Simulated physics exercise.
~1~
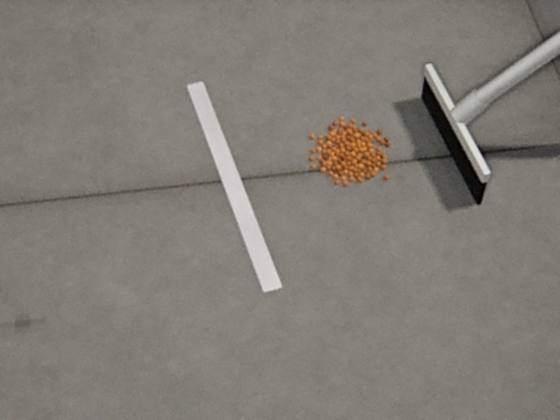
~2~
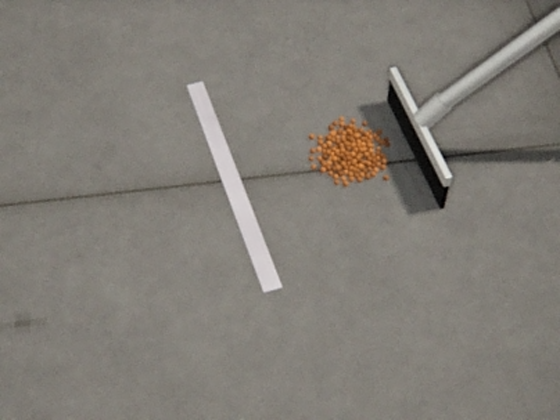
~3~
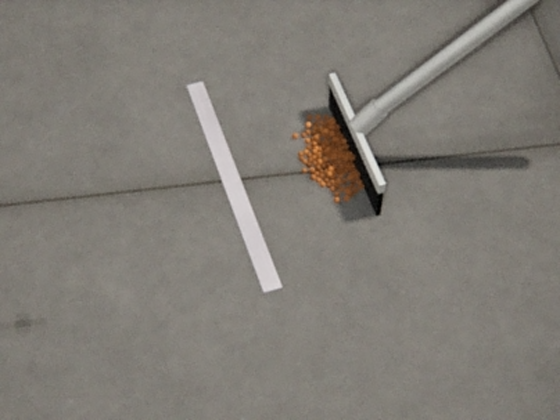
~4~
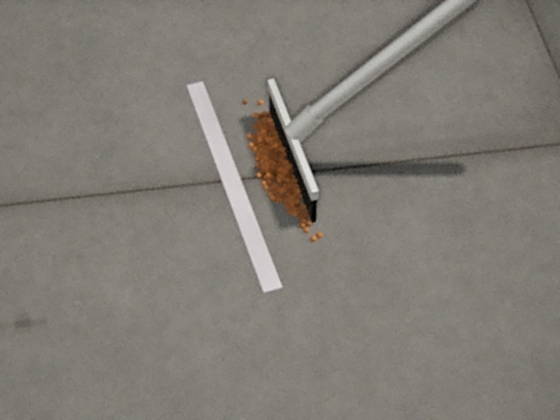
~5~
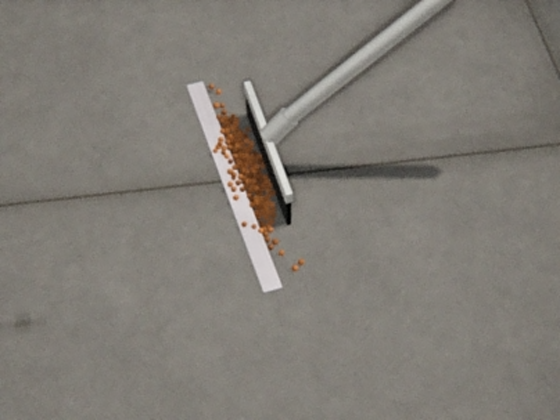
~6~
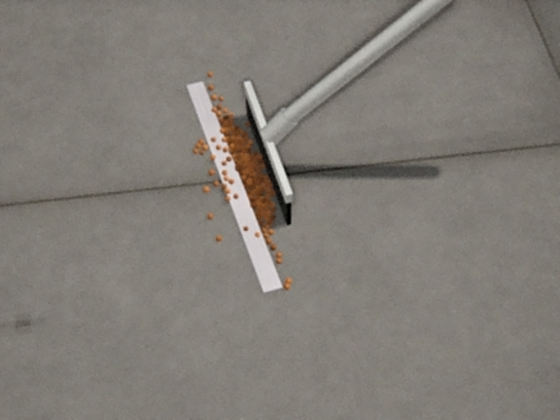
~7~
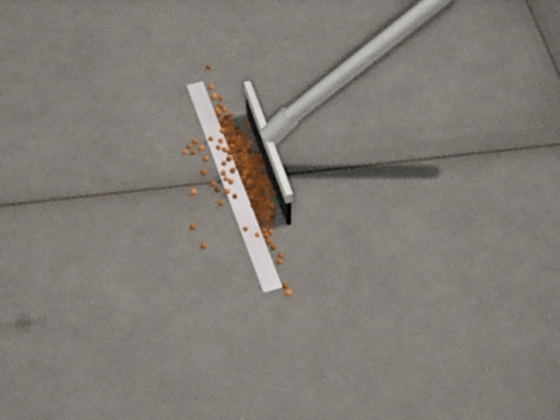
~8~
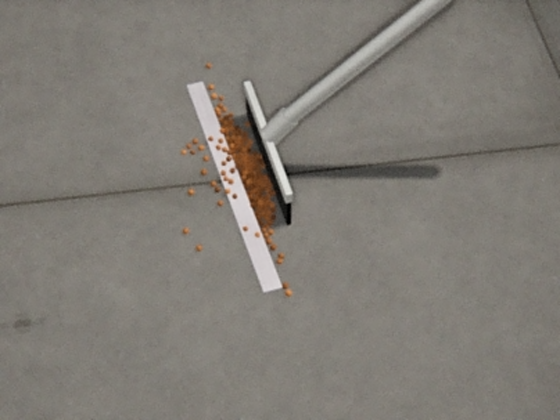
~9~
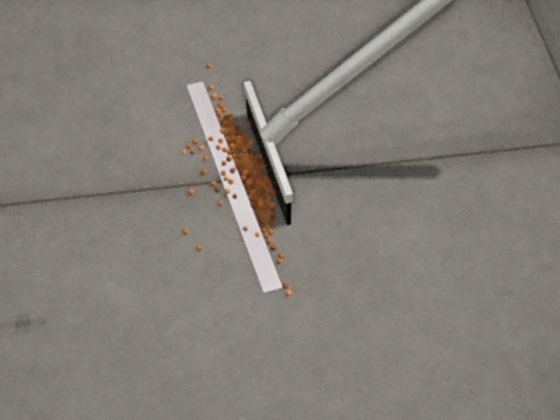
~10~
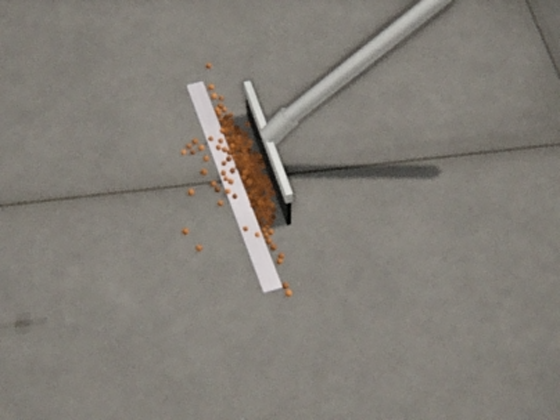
A squeegee slid left across a gray floor into a small heap of orange balls, pushing them toward a white strip, then stopped just short of it, with some balls scattered on and past the strip and most still packed against the blade.
